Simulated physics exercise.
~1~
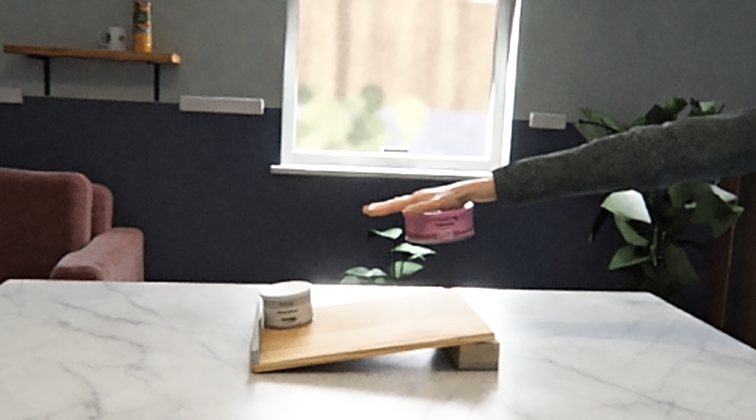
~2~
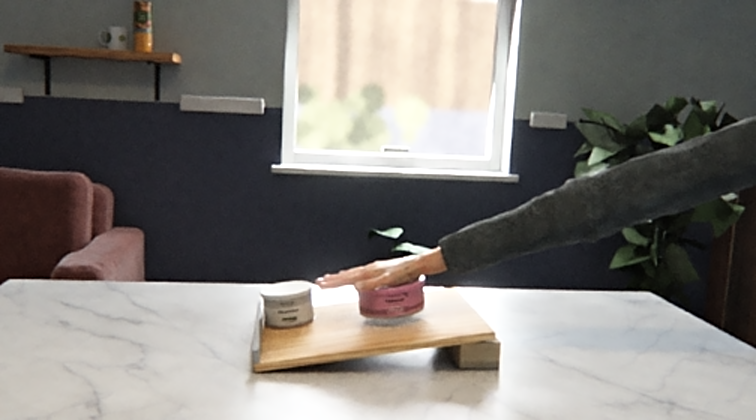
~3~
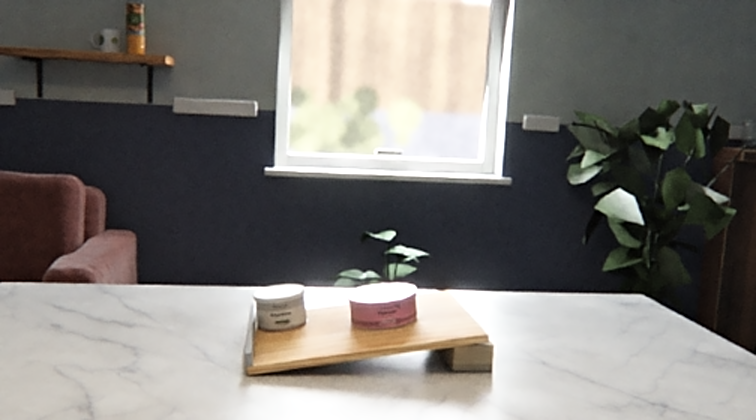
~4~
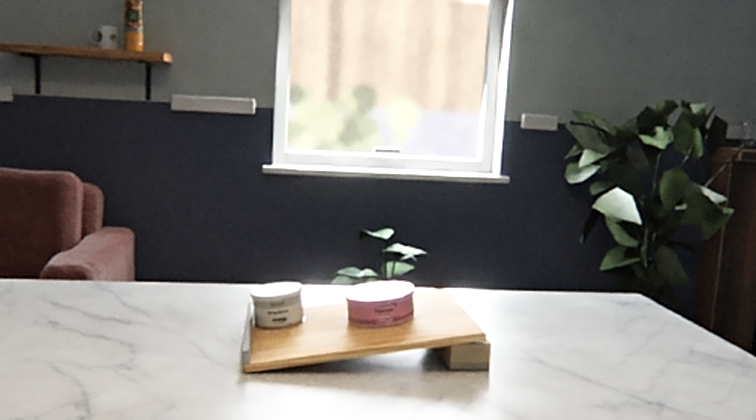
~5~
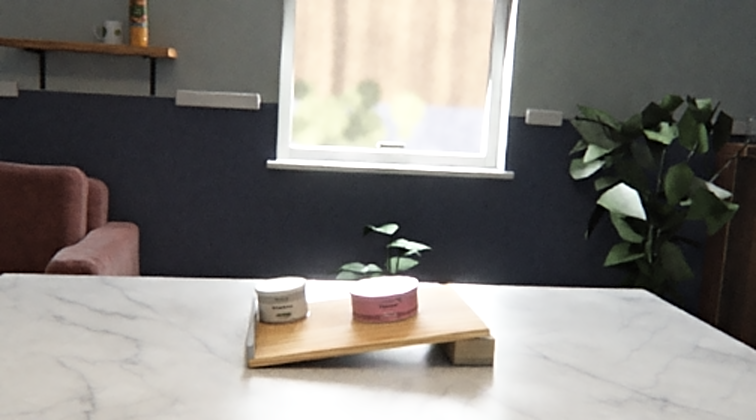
A pink tub was lowered by a hand onto a gently sloping wooden board, beside a white tub already sitting near its lower left end. The hand let go and drew away, and both tubs stayed put on the slope.
